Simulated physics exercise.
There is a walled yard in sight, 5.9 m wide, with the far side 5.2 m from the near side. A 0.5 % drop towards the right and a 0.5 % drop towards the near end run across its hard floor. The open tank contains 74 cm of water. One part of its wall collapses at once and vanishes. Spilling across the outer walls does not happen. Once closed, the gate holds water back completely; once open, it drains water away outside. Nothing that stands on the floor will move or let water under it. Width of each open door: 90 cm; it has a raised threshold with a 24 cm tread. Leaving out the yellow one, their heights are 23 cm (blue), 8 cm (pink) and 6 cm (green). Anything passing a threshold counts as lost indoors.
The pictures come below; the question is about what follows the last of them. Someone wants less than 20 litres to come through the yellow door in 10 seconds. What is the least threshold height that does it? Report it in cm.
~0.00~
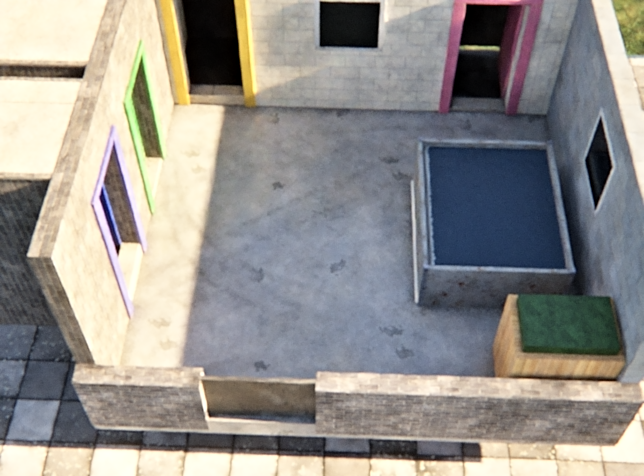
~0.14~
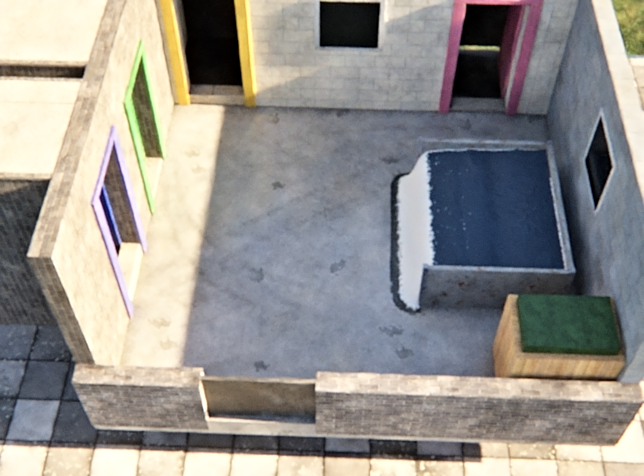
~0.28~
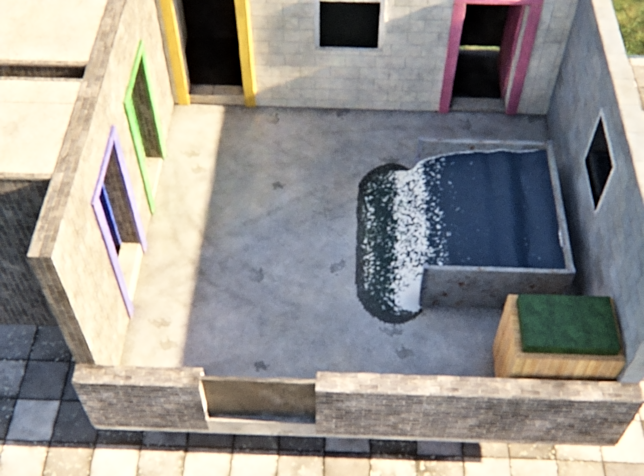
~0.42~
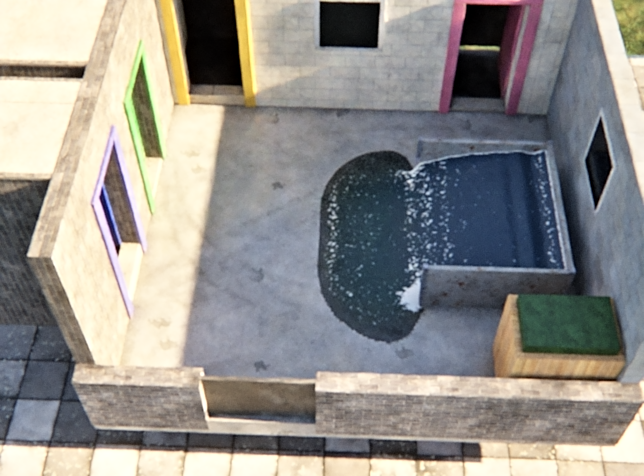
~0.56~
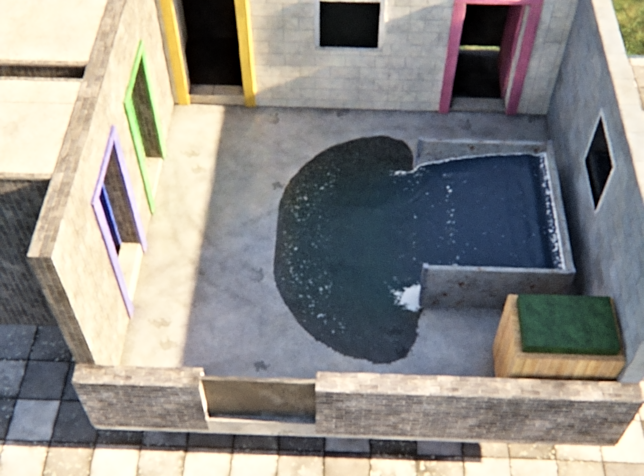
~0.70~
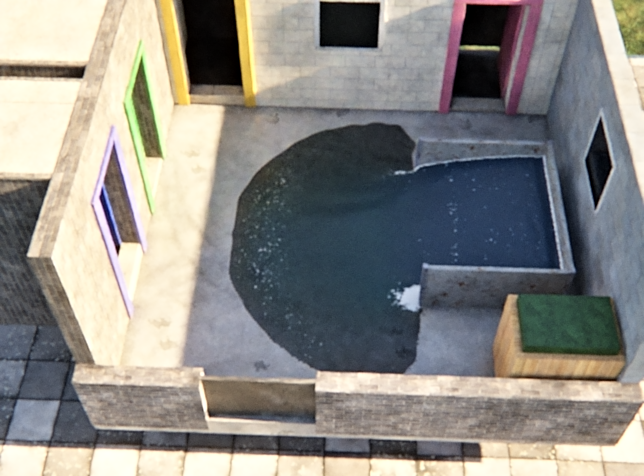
It needs to be around 18 cm high.
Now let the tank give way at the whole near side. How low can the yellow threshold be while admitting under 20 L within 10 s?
You'd want it roughly 17 centimetres tall.
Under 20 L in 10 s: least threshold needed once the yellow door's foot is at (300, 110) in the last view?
You'd want it roughly 8.0 cm high.
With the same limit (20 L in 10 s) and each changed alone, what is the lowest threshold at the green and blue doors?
You'd want about 25 centimetres at green and about 26 centimetres at blue.
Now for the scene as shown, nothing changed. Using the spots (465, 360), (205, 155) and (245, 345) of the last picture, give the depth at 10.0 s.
Depths of roughly 12 cm, 4 cm and 9 cm, in that order.
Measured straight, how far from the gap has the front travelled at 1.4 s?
Around 4.2 m out.
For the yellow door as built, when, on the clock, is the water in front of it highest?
The level tops out around 3.0 s.
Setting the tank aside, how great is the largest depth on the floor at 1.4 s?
Roughly 36 cm.
After 1.4 s water covers 70 % of the floor, deepest (36 cm) near (147, 235); it has not reached the yellow door.
After 3.0 s water covers 70 % of the floor, deepest (33 cm) near (113, 398); 24 cm at the yellow door, 8 litres in over its 19 cm threshold.
After 10.0 s water covers 95 % of the floor, deepest (19 cm) near (564, 270); 4 cm at the yellow door, 15 litres in over its 19 cm threshold.
At the yellow door as built, the water arrived by 1.5 s and peaked near 24 cm at 3.0 s.
Run again over the same 10 s with other heights there, 30 litres in over 15.5 cm, 9 litres over 21 cm. The limit of 20 litres is kept from about 18 cm up.
